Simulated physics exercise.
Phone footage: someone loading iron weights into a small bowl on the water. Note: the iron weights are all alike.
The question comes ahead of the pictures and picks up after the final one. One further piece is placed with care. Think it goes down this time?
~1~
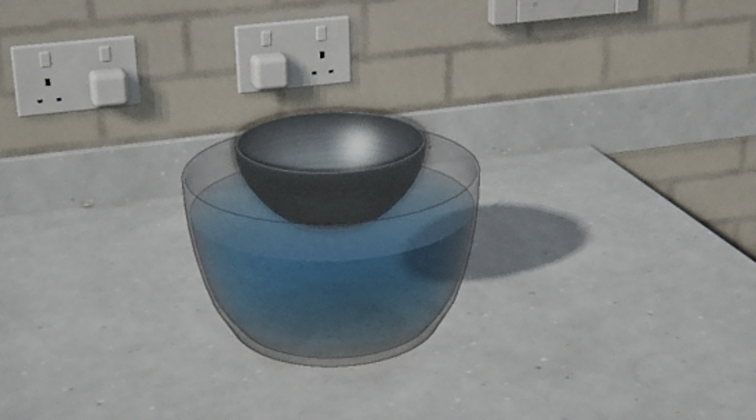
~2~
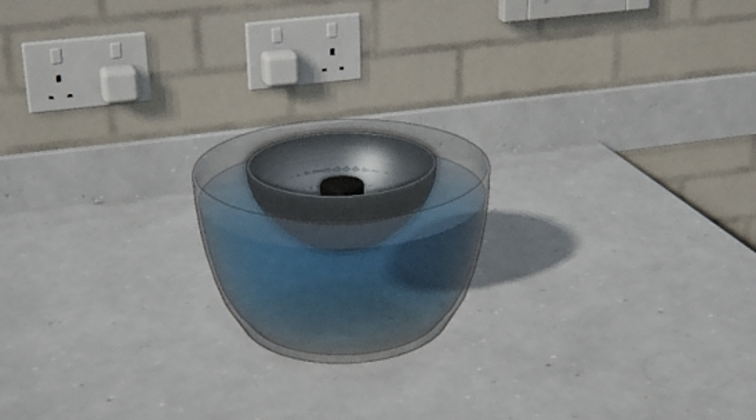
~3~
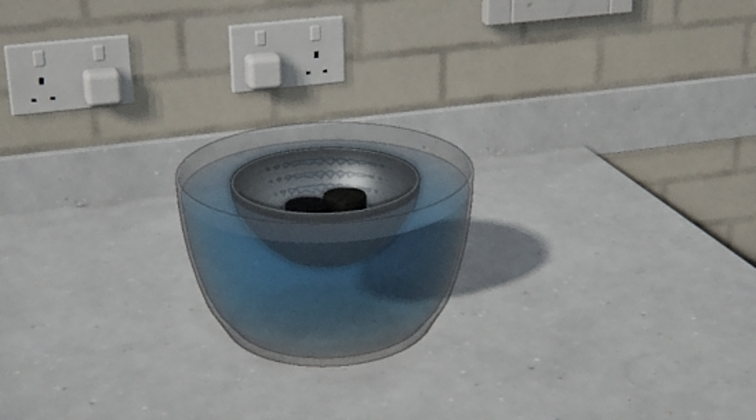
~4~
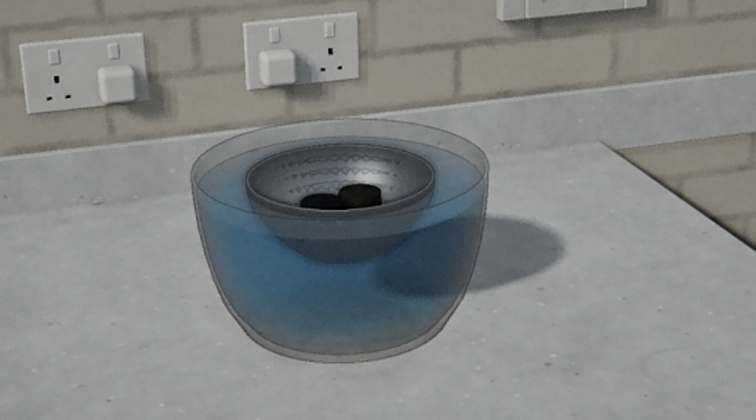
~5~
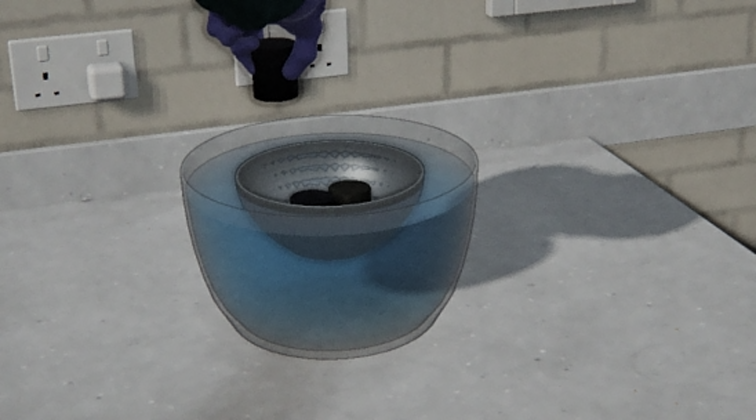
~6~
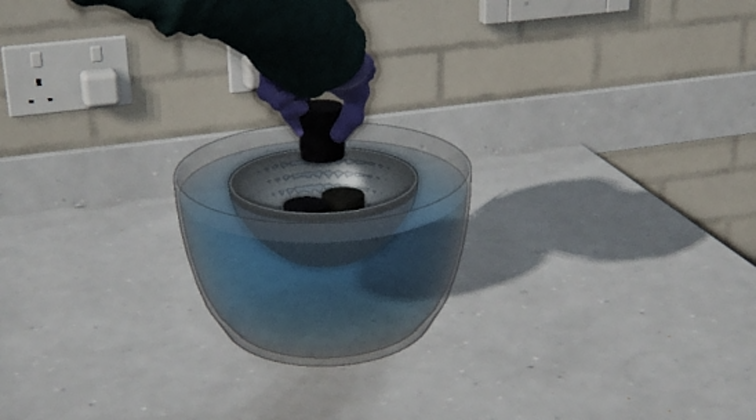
Yes - it is lost.
Next, the iron weight is in and the small bowl dips.
After that, water pours in over its edge.
Finally, the small bowl lies on the bottom with its load.
